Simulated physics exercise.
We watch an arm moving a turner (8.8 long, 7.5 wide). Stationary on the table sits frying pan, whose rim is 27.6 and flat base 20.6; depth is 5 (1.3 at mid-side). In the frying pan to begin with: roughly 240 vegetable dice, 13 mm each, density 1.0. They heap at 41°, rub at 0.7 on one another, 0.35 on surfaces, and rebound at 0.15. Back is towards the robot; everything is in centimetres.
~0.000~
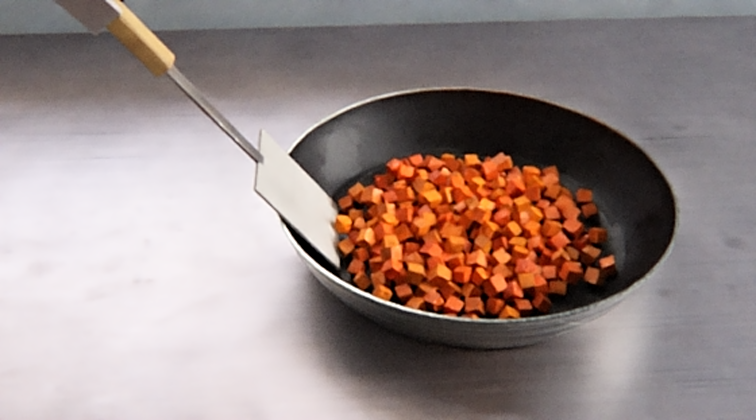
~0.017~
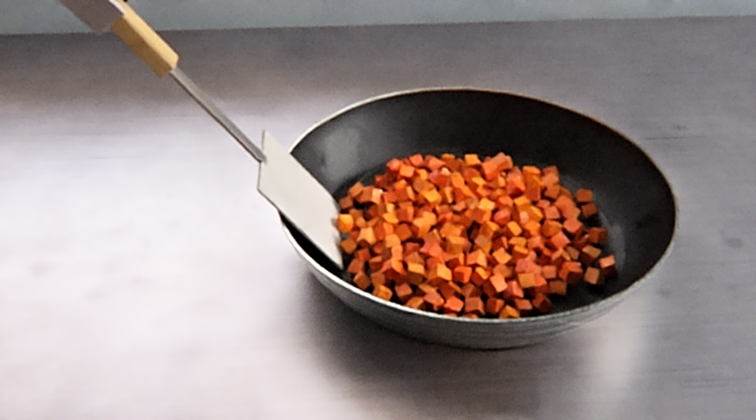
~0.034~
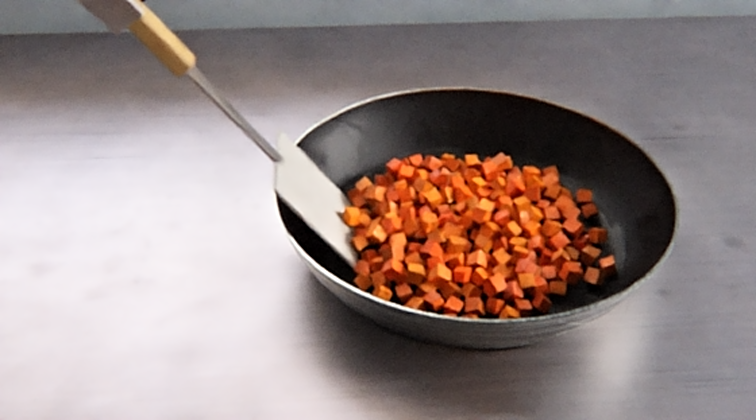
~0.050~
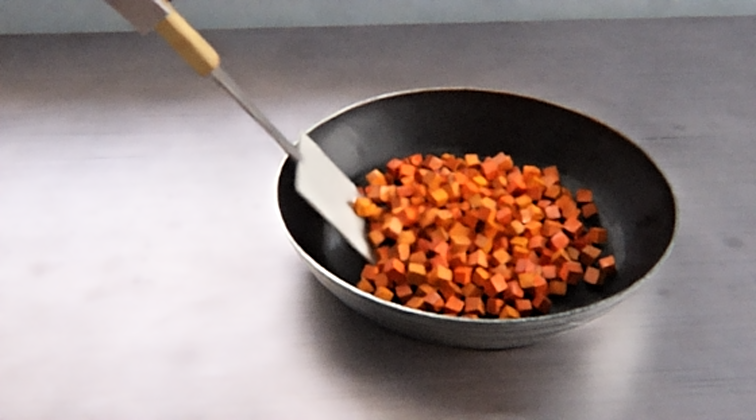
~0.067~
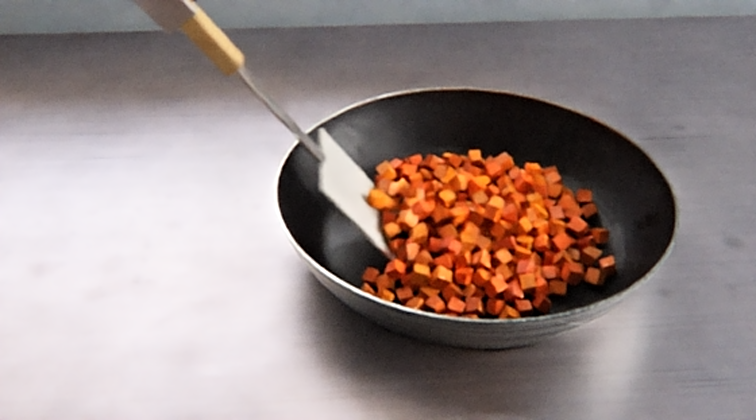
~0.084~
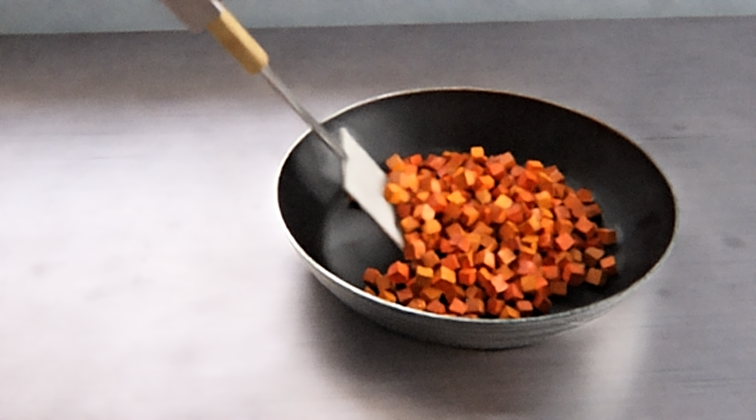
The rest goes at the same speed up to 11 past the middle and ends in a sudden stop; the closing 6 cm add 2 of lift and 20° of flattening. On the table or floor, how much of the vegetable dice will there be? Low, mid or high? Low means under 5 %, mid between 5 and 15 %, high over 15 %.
High.
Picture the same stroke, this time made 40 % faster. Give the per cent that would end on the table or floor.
Some 35 in a hundred.
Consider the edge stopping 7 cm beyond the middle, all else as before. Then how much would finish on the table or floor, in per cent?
My guess would be around 0 per cent.
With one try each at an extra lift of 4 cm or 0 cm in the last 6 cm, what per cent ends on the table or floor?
Result, in order: Approx. 25 % and 15 %.
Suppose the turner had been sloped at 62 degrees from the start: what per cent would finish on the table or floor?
In that case, around 35 percent would end up on the table or floor.
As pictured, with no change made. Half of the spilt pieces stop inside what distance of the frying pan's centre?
Roughly 22 cm from the middle.
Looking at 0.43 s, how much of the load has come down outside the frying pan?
10 per cent.
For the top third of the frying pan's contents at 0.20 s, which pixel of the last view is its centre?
It is centred at about (577, 195).
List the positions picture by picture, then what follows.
In the first picture, turner top edge at (258, 158), sloping 54°; upper third of the load around (472, 215), from x 345 to 610, top at y 160; 239 in the frying pan.
In the second picture, turner top edge at (261, 158), sloping 54°; upper third of the load around (472, 215), from x 345 to 610, top at y 160.
In the third picture, turner top edge at (276, 158), sloping 54°; upper third of the load around (468, 216), from x 350 to 610, top at y 160.
In the fourth picture, turner top edge at (298, 157), sloping 54°; upper third of the load around (468, 215), from x 355 to 610, top at y 160.
In the fifth picture, turner top edge at (321, 157), sloping 54°; upper third of the load around (463, 214), from x 355 to 610, top at y 160.
In the sixth picture, turner top edge at (343, 156), sloping 54°; upper third of the load around (466, 213), from x 355 to 610, top at y 155; 239 in the frying pan.
By 0.14 s, sloping 54°, highest piece 6 above the table; 239 in the frying pan.
By 0.20 s, sloping 49°, highest piece 7 above the table; 239 in the frying pan.
By 0.43 s, sloping 34°, highest piece 18 above the table; 171 in the frying pan, 26 on the table or floor, 42 on the blade or in flight.
By 1.48 s, sloping 34°, highest piece 6 above the table; 171 in the frying pan, 68 on the table or floor.
Final count, 171 in the frying pan, 68 on the table or floor. That is 28 % on the table or floor.
